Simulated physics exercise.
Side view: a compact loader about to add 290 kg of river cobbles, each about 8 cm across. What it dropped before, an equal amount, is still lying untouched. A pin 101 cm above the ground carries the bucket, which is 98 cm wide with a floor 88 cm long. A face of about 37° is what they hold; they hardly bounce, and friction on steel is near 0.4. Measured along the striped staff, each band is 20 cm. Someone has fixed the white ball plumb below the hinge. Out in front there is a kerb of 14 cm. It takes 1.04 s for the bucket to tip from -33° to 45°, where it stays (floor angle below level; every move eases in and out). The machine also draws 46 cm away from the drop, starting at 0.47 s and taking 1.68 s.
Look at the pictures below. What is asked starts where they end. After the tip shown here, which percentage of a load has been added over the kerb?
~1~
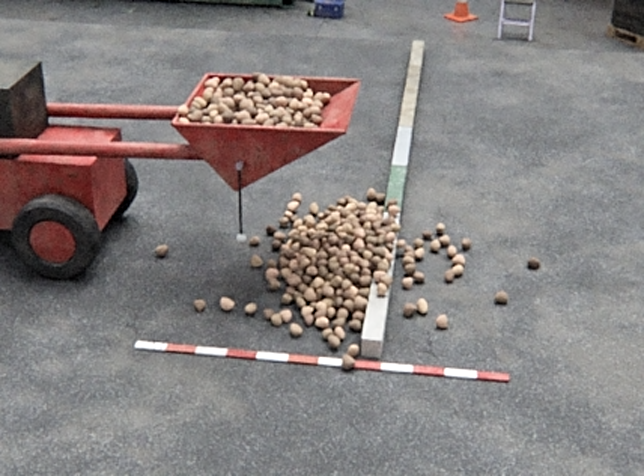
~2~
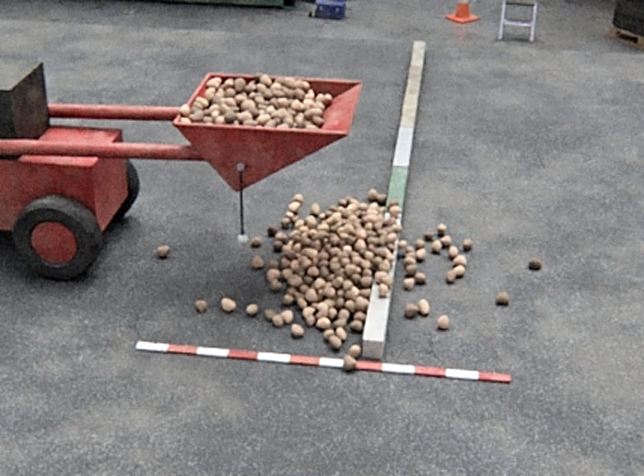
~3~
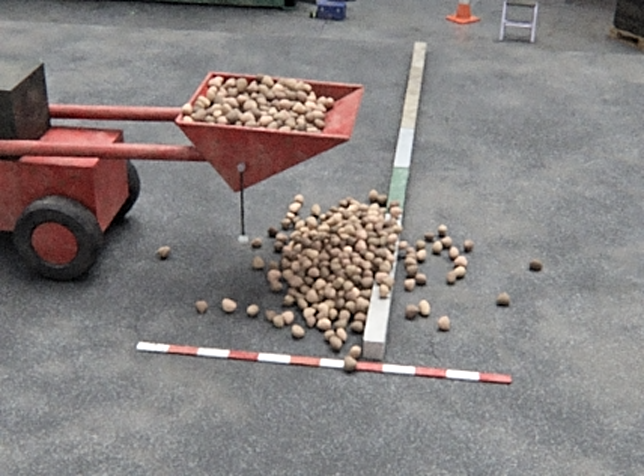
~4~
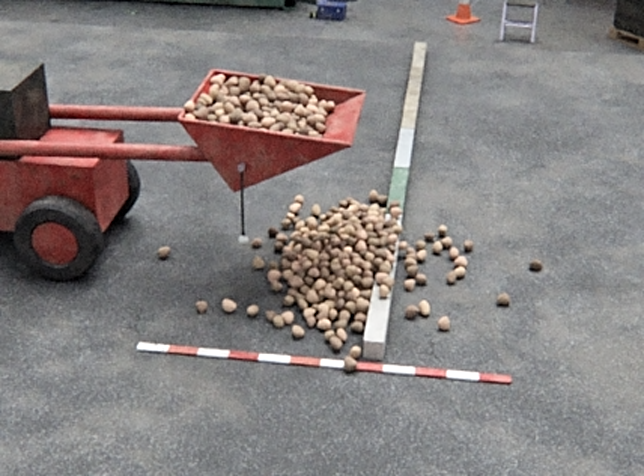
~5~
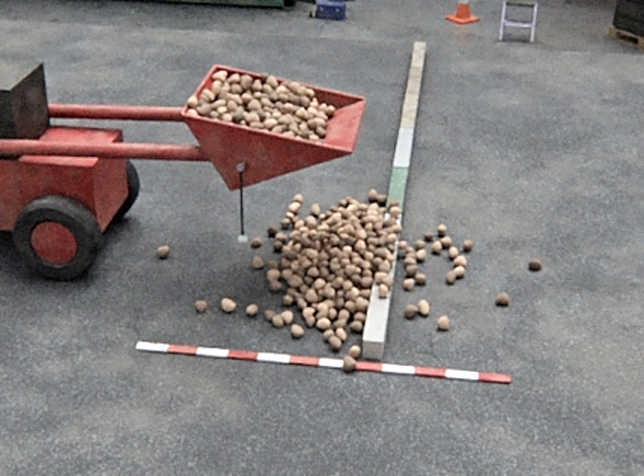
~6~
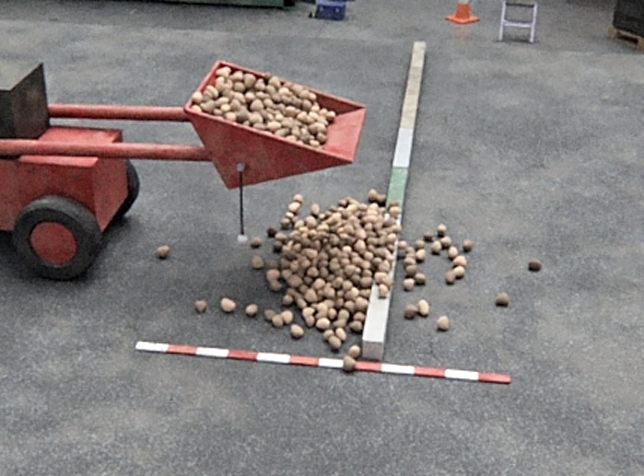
Roughly 2 out of 100.
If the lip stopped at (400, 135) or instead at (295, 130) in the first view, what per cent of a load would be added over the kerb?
About 40 per cent from the first spot and 0 per cent from the second.
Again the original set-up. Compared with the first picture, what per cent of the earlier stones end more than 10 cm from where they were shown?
About 10 %.
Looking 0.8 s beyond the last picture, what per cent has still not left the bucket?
I'd say about 35 per cent.
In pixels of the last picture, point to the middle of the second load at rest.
They come to rest centred about (310, 247).
Then, 0.5 s after the last picture the floor is at 33°; in per cent of one load, 100 in the bucket, 94 on this side of the kerb, 6 over the kerb; the foremost stones are at (472, 274).
Then, 0.8 s after the last picture the floor is at 45°; in per cent of one load, 36 in the bucket, 158 on this side of the kerb, 6 over the kerb; the foremost stones are at (472, 274).
Then, 2.3 s after the last picture the floor is at 45°; in per cent of one load, 0 in the bucket, 192 on this side of the kerb, 8 over the kerb; the foremost stones are at (475, 272).
Then, 4.8 s after the last picture the floor is at 45°; in per cent of one load, 0 in the bucket, 192 on this side of the kerb, 8 over the kerb; the foremost stones are at (475, 272). Net gain over the kerb, 2.
